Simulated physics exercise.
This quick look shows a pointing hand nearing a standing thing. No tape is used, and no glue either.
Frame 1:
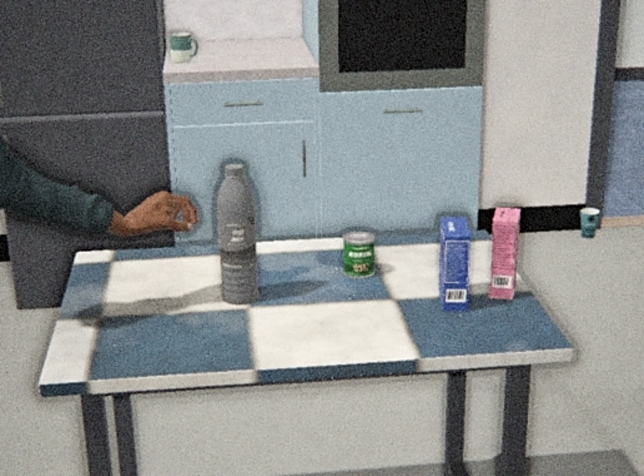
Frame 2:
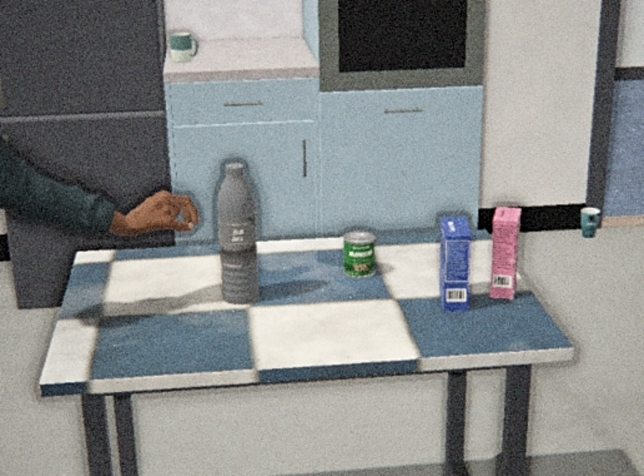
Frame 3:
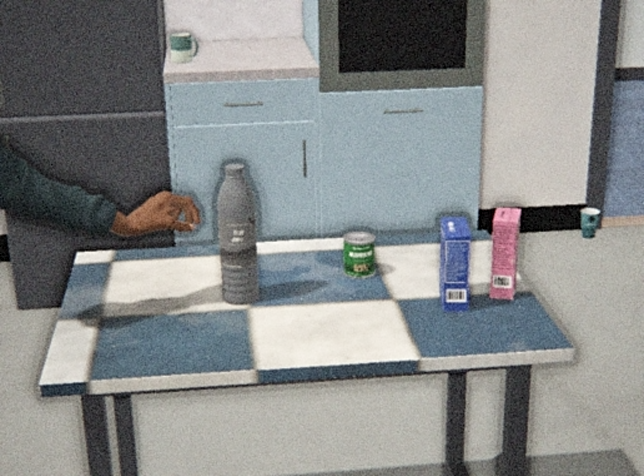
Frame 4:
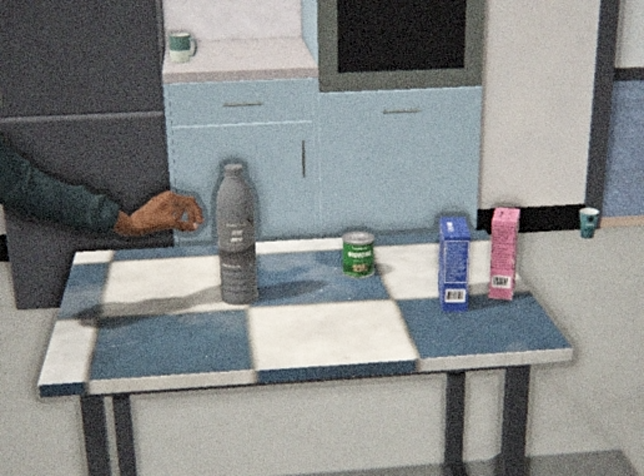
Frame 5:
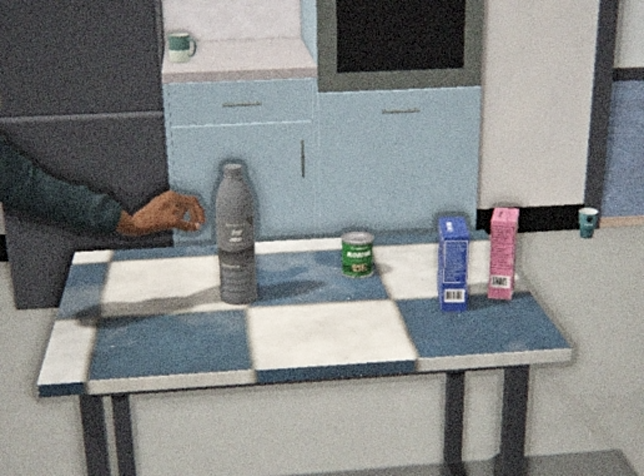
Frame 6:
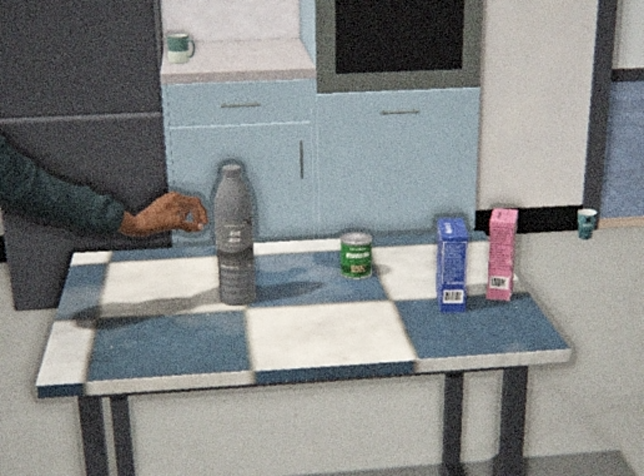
A dark-skinned hand in a dark green sleeve hangs almost still at the left, beside a blue-and-white checked table seen from the front and slightly above in a kitchen. A grey bottle stands left of centre, a green can near the middle, and blue and pink cartons at the right, before pale blue cupboards. Nothing on the table moves, and the view shifts only very faintly.
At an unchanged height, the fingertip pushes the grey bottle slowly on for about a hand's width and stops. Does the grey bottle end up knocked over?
Honestly, it doesn't stay up after that.
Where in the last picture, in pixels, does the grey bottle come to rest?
Near pixel (327, 277).
Then, 0.60 s on from there, grey bottle turned 14° from how it was put near (252, 232).
Then, 1.10 s on from there, grey bottle turned 62° from how it was put near (307, 250).
Then, 1.20 s on from there, grey bottle on its side near (327, 277).
In the end, toppled on the table, grey bottle. At the end, from the last picture's camera, grey bottle near (328, 277).
